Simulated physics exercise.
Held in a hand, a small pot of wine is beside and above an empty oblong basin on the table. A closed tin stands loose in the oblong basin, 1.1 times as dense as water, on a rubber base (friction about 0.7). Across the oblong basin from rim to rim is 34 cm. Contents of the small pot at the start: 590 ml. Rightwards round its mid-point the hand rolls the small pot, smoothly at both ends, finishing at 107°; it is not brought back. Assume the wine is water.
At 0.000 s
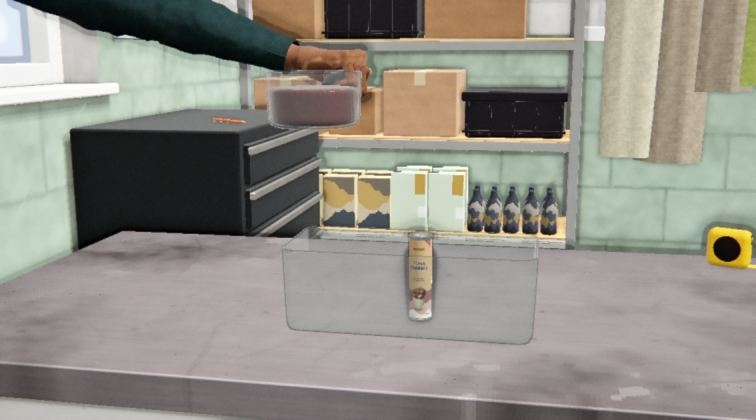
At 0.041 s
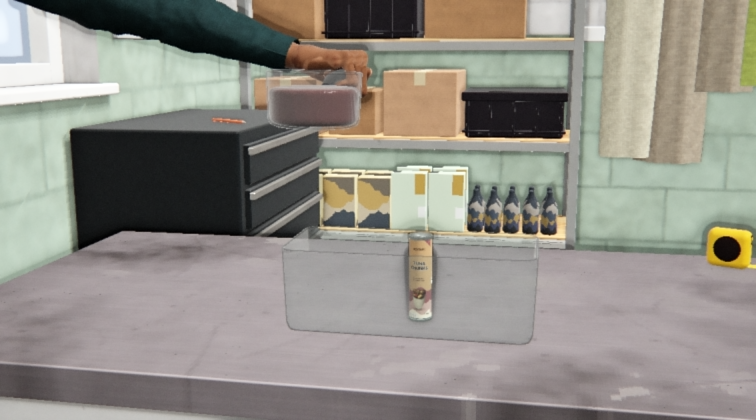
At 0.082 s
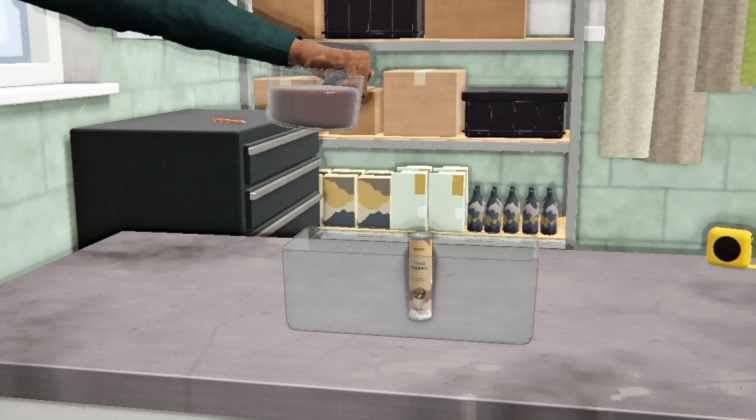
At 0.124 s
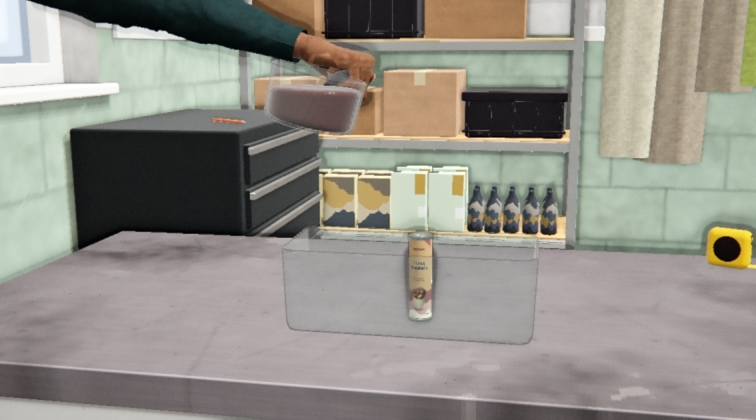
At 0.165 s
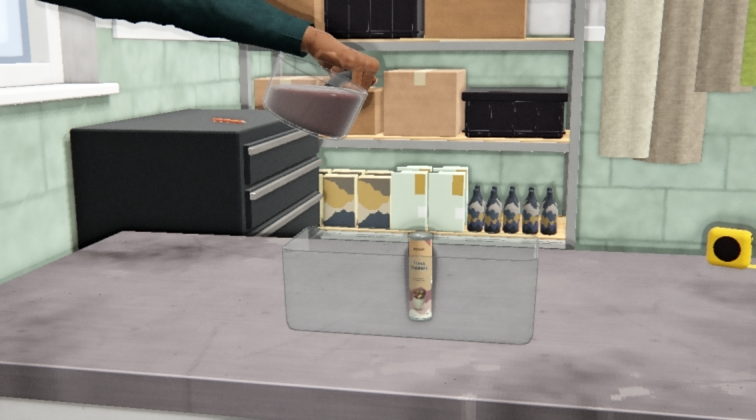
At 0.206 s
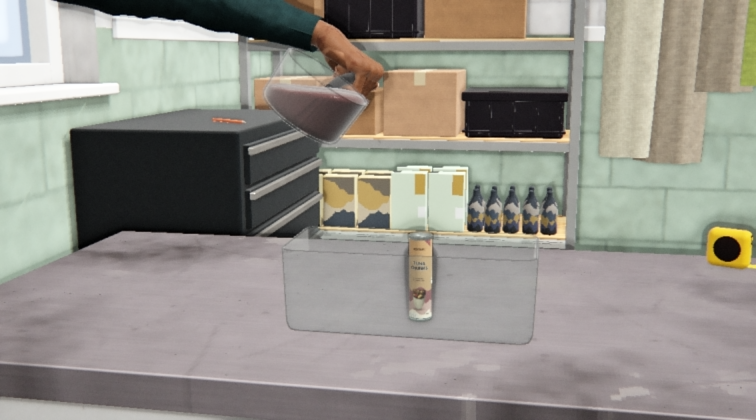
A hand holding a small clear pot of dark reddish liquid keeps it nearly level above the left side of a clear oblong basin, where a closed tin stands. Slowly at first, then more quickly, the hand rolls the pot rightwards, its right side dipping while the liquid gathers towards that edge.
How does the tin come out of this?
It's going to be knocked down.
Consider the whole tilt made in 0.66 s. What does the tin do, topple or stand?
In that case the tin overturns.
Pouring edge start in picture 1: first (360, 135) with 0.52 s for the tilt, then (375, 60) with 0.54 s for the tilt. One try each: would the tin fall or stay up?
The tin stays vertical the first time and overturns the second time.
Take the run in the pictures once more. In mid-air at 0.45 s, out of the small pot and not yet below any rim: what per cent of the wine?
Near 62 per cent at that moment.
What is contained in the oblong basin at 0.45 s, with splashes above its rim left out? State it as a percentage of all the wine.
About 10 per cent.
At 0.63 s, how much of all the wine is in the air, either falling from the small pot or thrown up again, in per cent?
Roughly 12 %.
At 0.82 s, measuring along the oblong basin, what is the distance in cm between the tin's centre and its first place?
Centre to centre, close to 3 cm.
By 0.45 s the tilt is 102° and 26 per cent is still to pour; the tin stands where it began.
By 0.63 s the tilt is 107° and 5 per cent is still to pour; the tin stands 1 cm from where it began.
By 0.82 s the tilt is 107° and 0 per cent is still to pour; the tin leans 20°.
By 1.02 s the tilt is 107° and 0 per cent is still to pour; the tin lies on its side.
At rest the tin lies on its side.
